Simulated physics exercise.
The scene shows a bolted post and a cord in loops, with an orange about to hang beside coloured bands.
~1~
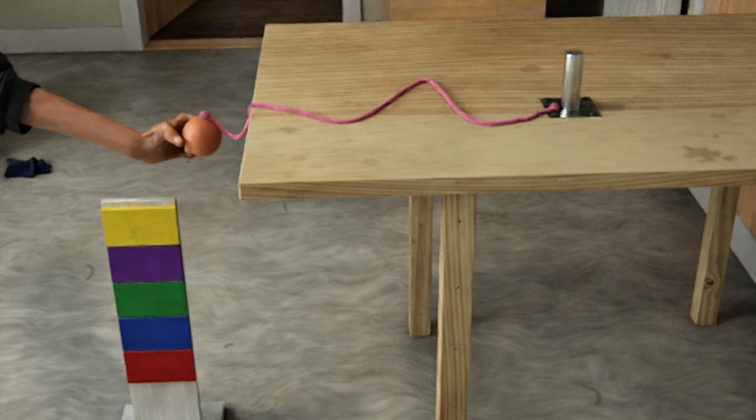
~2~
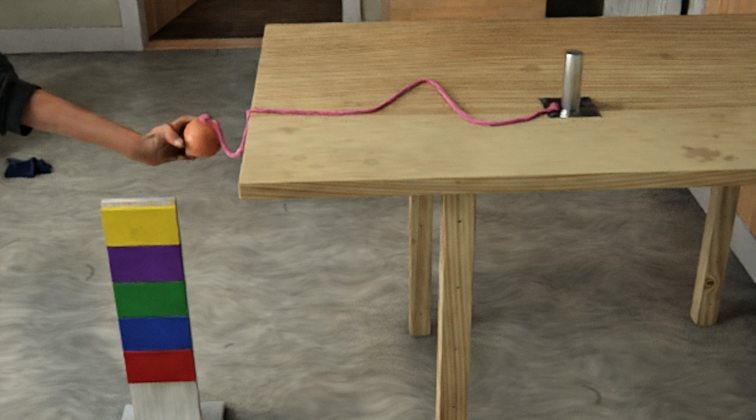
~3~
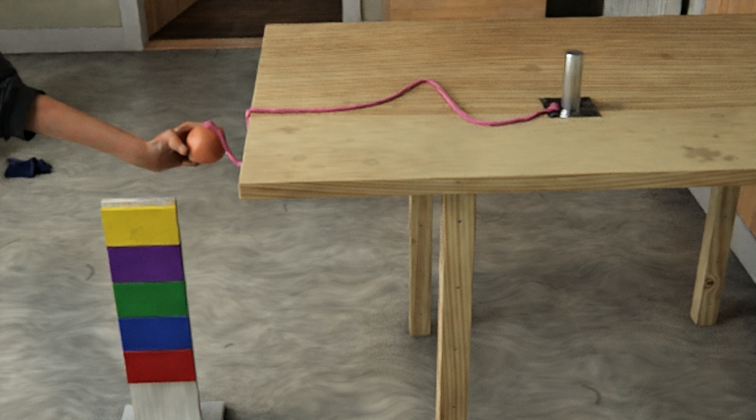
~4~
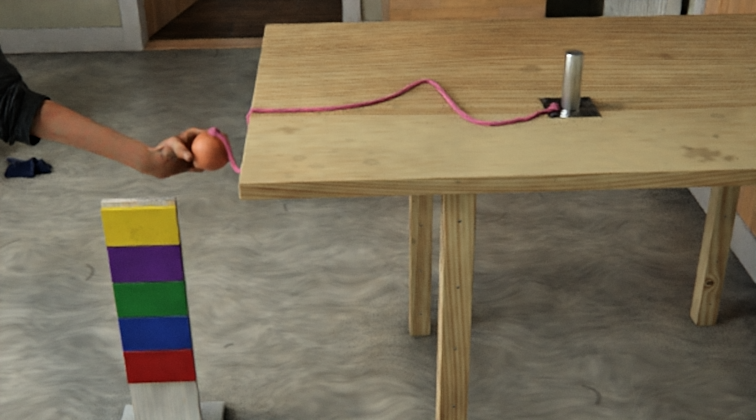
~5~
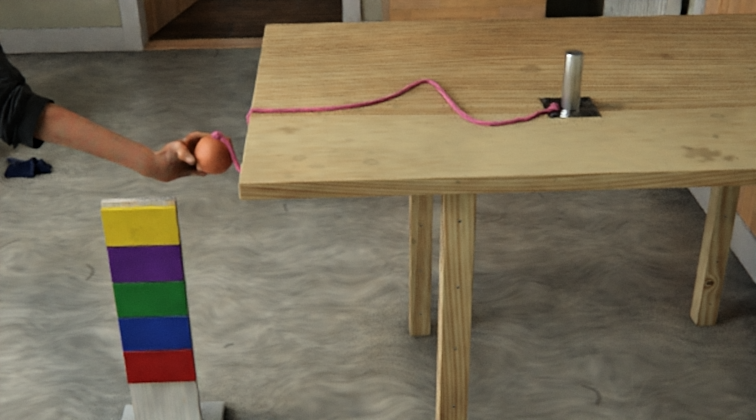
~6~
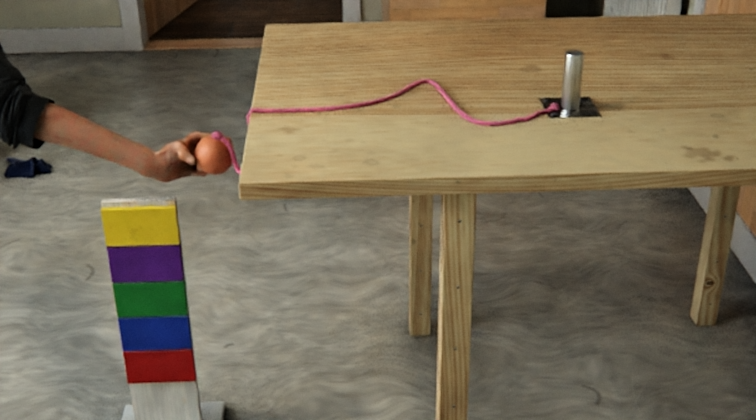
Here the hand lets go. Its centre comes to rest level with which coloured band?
With the blue one.
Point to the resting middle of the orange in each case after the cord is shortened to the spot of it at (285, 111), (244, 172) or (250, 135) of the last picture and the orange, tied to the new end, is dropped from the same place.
In order, roughly (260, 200), (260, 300) and (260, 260).
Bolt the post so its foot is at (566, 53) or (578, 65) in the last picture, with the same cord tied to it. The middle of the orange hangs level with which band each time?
In turn, green and then green.
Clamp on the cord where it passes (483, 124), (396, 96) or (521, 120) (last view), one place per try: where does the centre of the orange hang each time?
First try (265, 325), second try (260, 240), third try (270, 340).
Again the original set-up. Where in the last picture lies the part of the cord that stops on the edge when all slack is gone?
You'd find it at roughly (374, 103).
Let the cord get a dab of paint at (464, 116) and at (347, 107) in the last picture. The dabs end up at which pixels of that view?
The first lands at (436, 109), while the second lands at (251, 145).
Soon after, orange near (249, 301); level with green.
Then, orange near (289, 339); level with blue.
At rest, orange near (270, 350); level with blue. Its middle rests at the blue band.
